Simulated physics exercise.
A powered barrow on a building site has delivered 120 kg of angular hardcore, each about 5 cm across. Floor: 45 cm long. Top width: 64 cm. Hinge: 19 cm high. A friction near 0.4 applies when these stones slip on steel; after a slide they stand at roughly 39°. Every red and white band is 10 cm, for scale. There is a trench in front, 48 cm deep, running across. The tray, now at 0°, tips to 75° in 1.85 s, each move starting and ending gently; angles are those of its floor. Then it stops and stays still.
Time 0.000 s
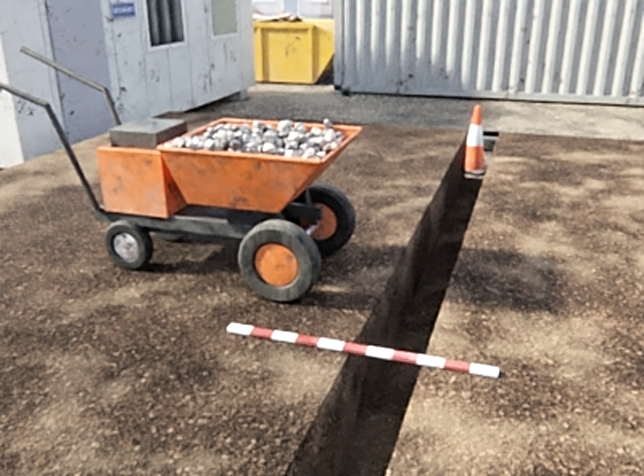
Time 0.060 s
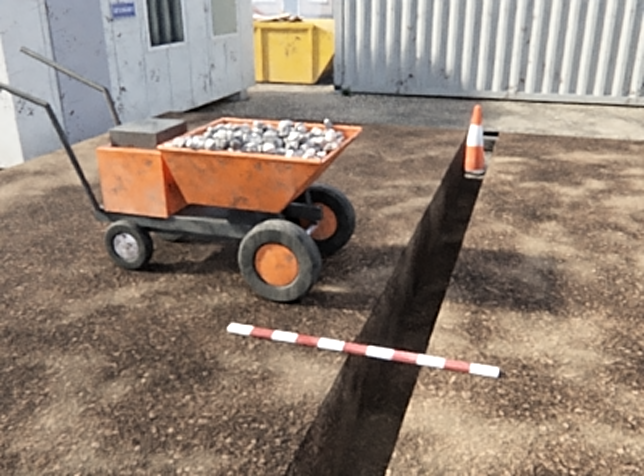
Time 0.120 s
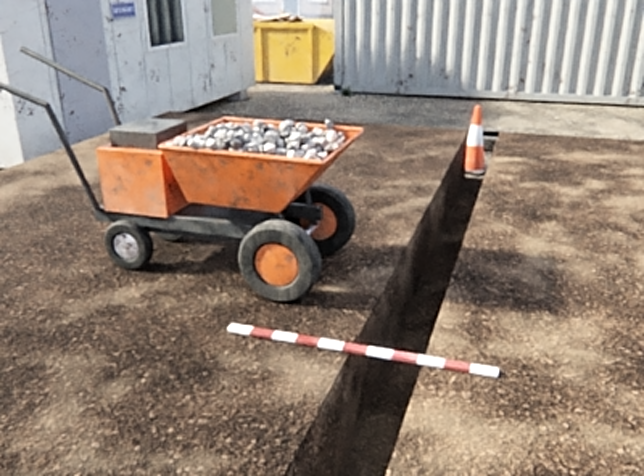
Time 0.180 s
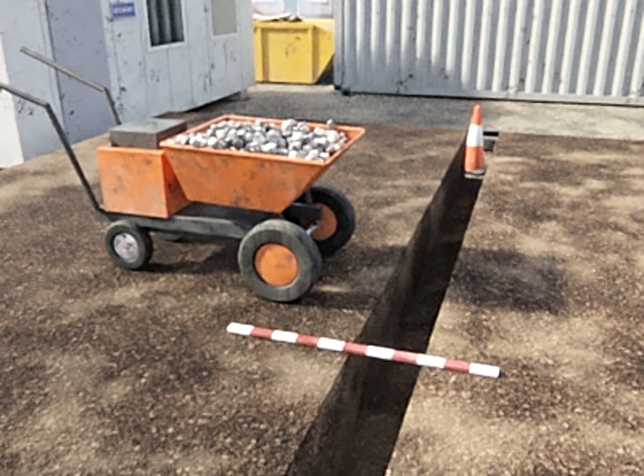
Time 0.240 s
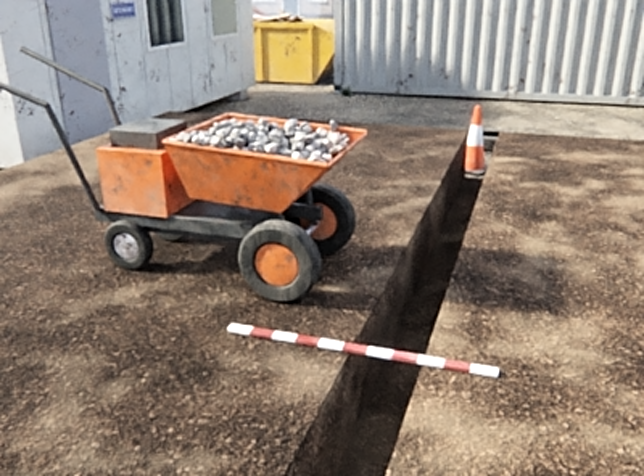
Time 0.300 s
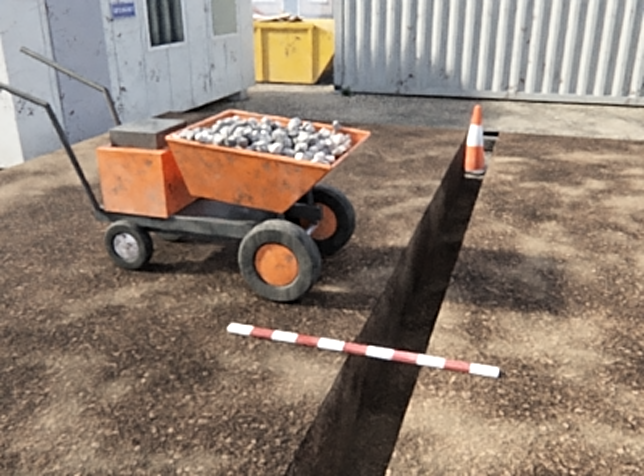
Building site with an orange powered barrow standing beside a trench, its stone-filled tray slowly tilting slightly forward to the right.
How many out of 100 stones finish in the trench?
About 81 of them.
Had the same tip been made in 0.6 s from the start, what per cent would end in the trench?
With that timing, about 55 per cent.
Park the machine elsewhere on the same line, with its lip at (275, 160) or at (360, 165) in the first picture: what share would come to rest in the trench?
The first gives about 85 percent and the second about 10 percent.
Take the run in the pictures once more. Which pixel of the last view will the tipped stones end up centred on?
The stones end up centred near (422, 353).
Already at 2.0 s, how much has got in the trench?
By that point it's something like 35 in a hundred.
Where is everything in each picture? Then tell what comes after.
The tray is at 0°, its lip at (320, 162); the top of the load is at (280, 130), in the first frame.
The tray is at 0°, its lip at (321, 162); the top of the load is at (280, 130); the stones move at 0.1 m/s on average, in the second frame.
The tray is at 1°, its lip at (322, 163); the top of the load is at (276, 130); the stones move at 0.1 m/s on average, in the third frame.
The tray is at 2°, its lip at (324, 164); the top of the load is at (264, 130); the stones move at 0.2 m/s on average, in the fourth frame.
The tray is at 3°, its lip at (327, 166); the top of the load is at (260, 129); the stones move at 0.2 m/s on average, in the fifth frame.
The tray is at 5°, its lip at (331, 168); the top of the load is at (247, 126); the stones move at 0.3 m/s on average, in the sixth frame.
After 1.4 s the floor is at 63°; 98 % in the tray, 2 % in the trench; the foremost stones are at (427, 272).
After 2.0 s the floor is at 75°; 49 % in the tray, 36 % in the trench, 14 % past the trench; the foremost stones are at (514, 301).
After 2.3 s the floor is at 75°; 20 % in the tray, 60 % in the trench, 20 % past the trench; the foremost stones are at (554, 305).
After 4.2 s the floor is at 75°; 0 % in the tray, 81 % in the trench, 19 % past the trench; the foremost stones are at (557, 305).
